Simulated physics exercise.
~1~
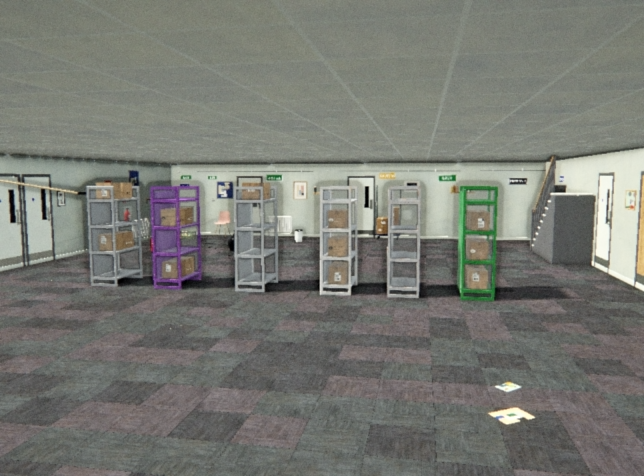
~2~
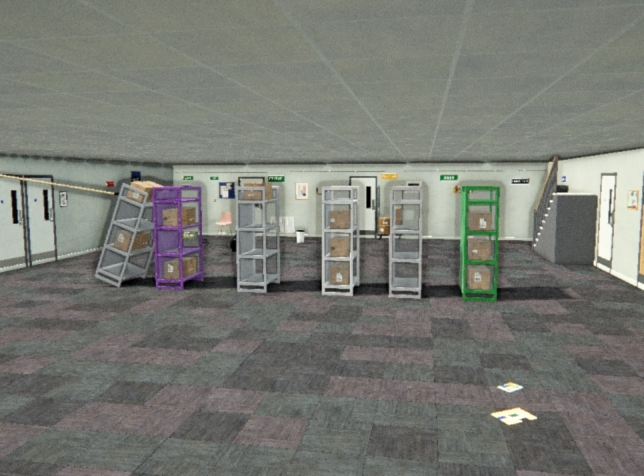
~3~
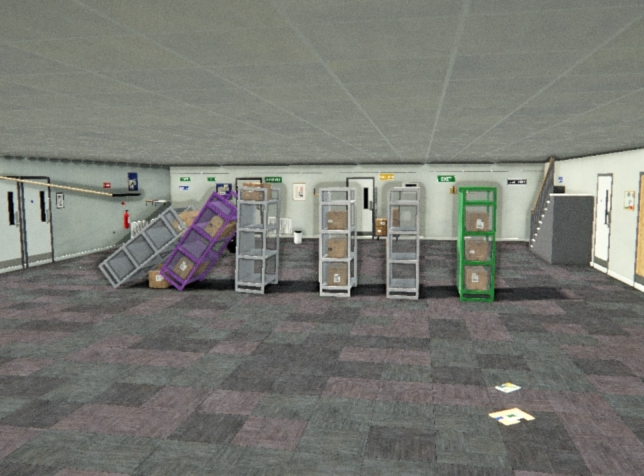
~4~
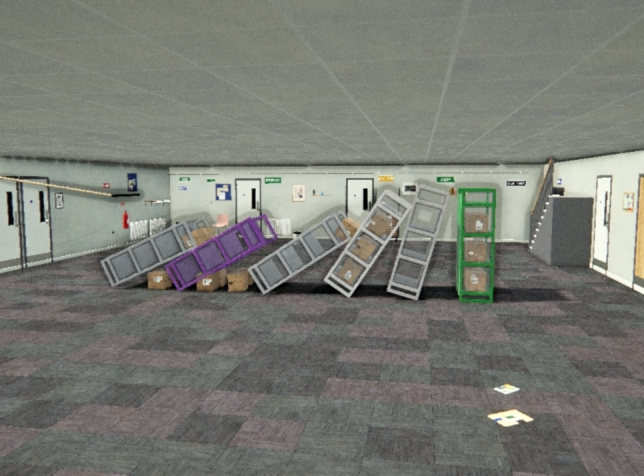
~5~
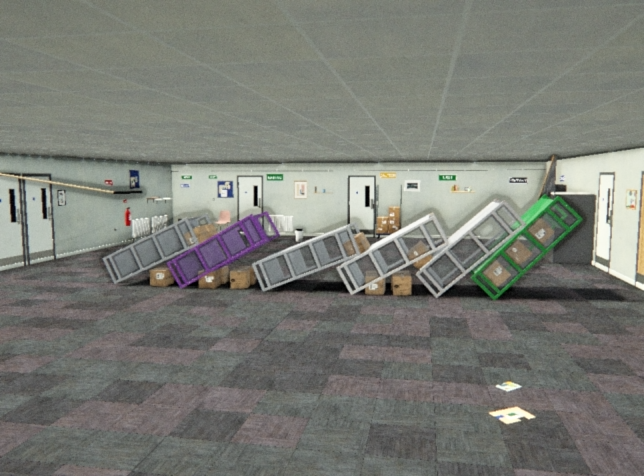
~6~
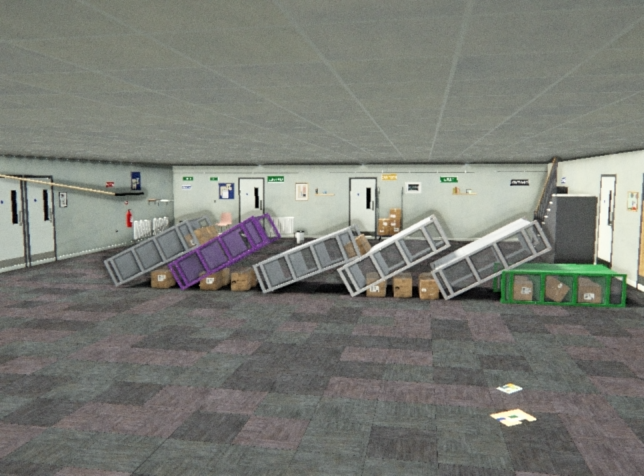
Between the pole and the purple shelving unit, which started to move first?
The pole started to move first. The purple shelving unit was still upright then and only tipped afterwards.
